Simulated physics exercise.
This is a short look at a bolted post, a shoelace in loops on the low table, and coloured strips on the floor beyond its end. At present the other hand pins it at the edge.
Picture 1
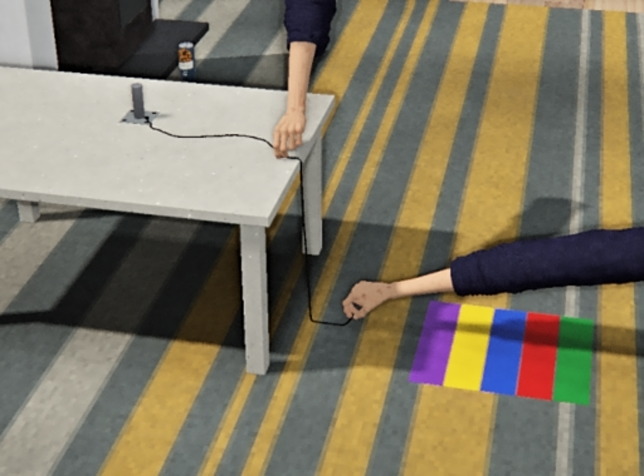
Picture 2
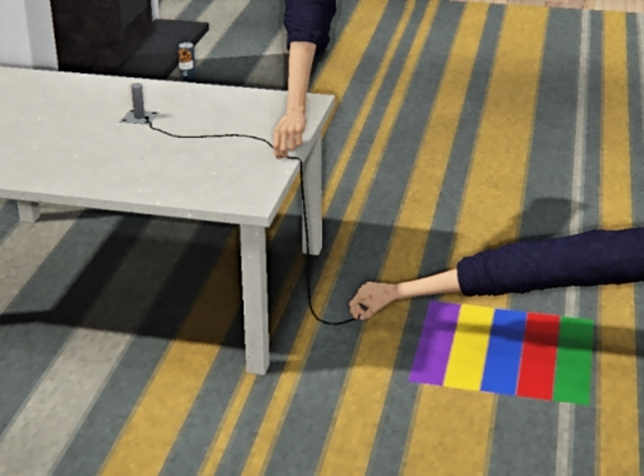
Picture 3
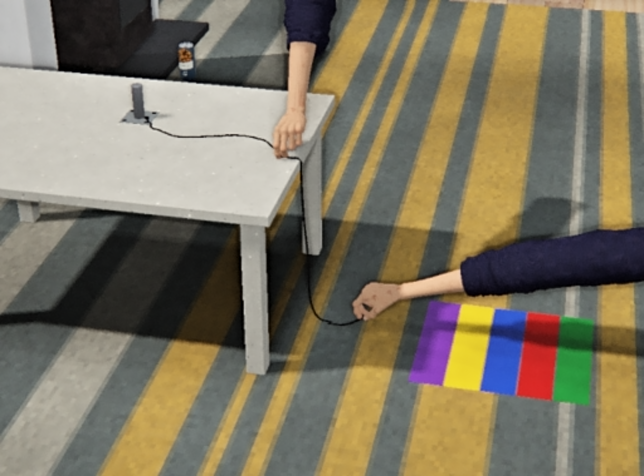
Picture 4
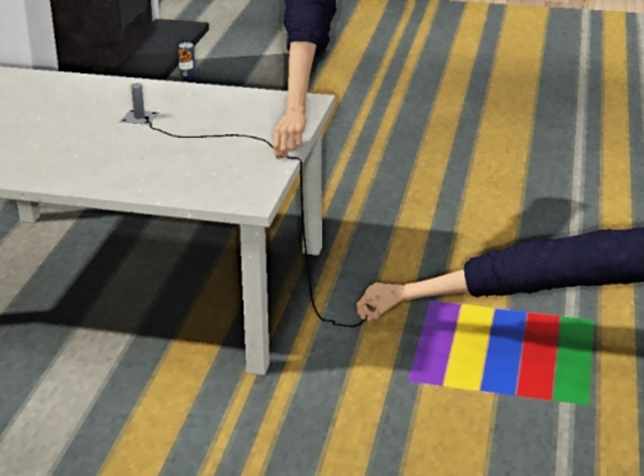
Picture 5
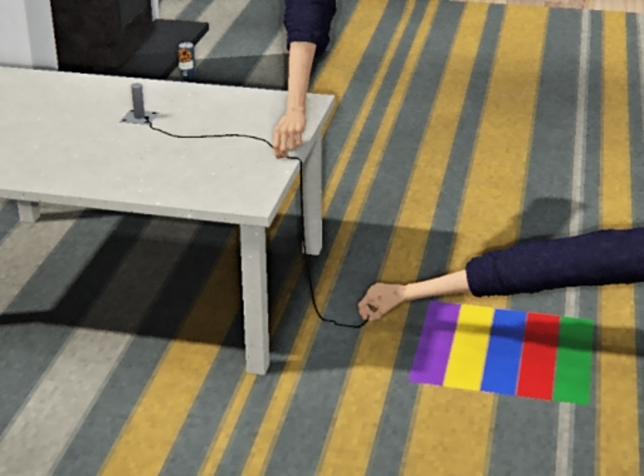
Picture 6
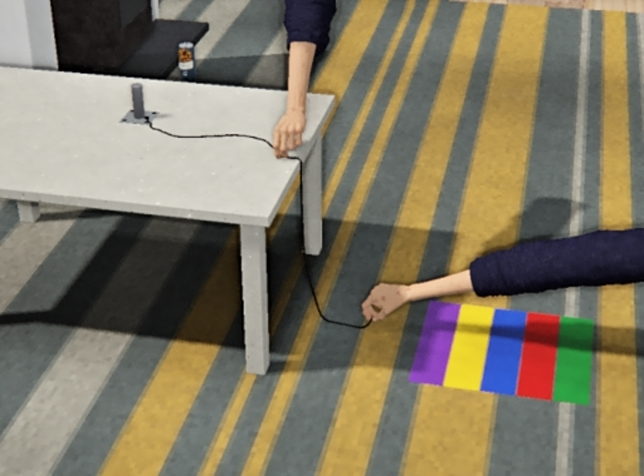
The footage shows one hand pinning a dark lace at the edge of a low table while another hand, near the floor, draws its hanging end slightly right, toward coloured strips, the purple one nearest.
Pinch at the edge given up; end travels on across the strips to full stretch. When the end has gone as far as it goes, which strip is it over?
It is over the blue strip.
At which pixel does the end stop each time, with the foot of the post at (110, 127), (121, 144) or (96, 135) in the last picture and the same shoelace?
Per try, approx.: (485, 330); (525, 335); (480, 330).
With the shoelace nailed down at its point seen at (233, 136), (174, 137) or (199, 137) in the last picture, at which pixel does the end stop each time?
Per try (px, approx.): (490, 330); (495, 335); (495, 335).
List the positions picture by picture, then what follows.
The first picture shows end (353, 315); purple (429, 368); yellow (465, 373); blue (500, 377); red (536, 382); green (572, 387).
The second picture shows end (359, 316); shoelace through (158, 129) (217, 136) (275, 148) (303, 192) (308, 252) (313, 312).
The third picture shows end (363, 317).
The fourth picture shows end (367, 317); shoelace through (158, 129) (217, 136) (275, 148) (302, 192) (306, 252) (317, 312).
The fifth picture shows end (368, 317).
The sixth picture shows end (372, 318); shoelace through (158, 129) (217, 136) (275, 148) (302, 192) (304, 252) (320, 312).
Soon after, end near (459, 328); over yellow.
After that, end near (492, 333); over blue.
At the stop, end near (512, 335); over blue. It halts on the blue strip.
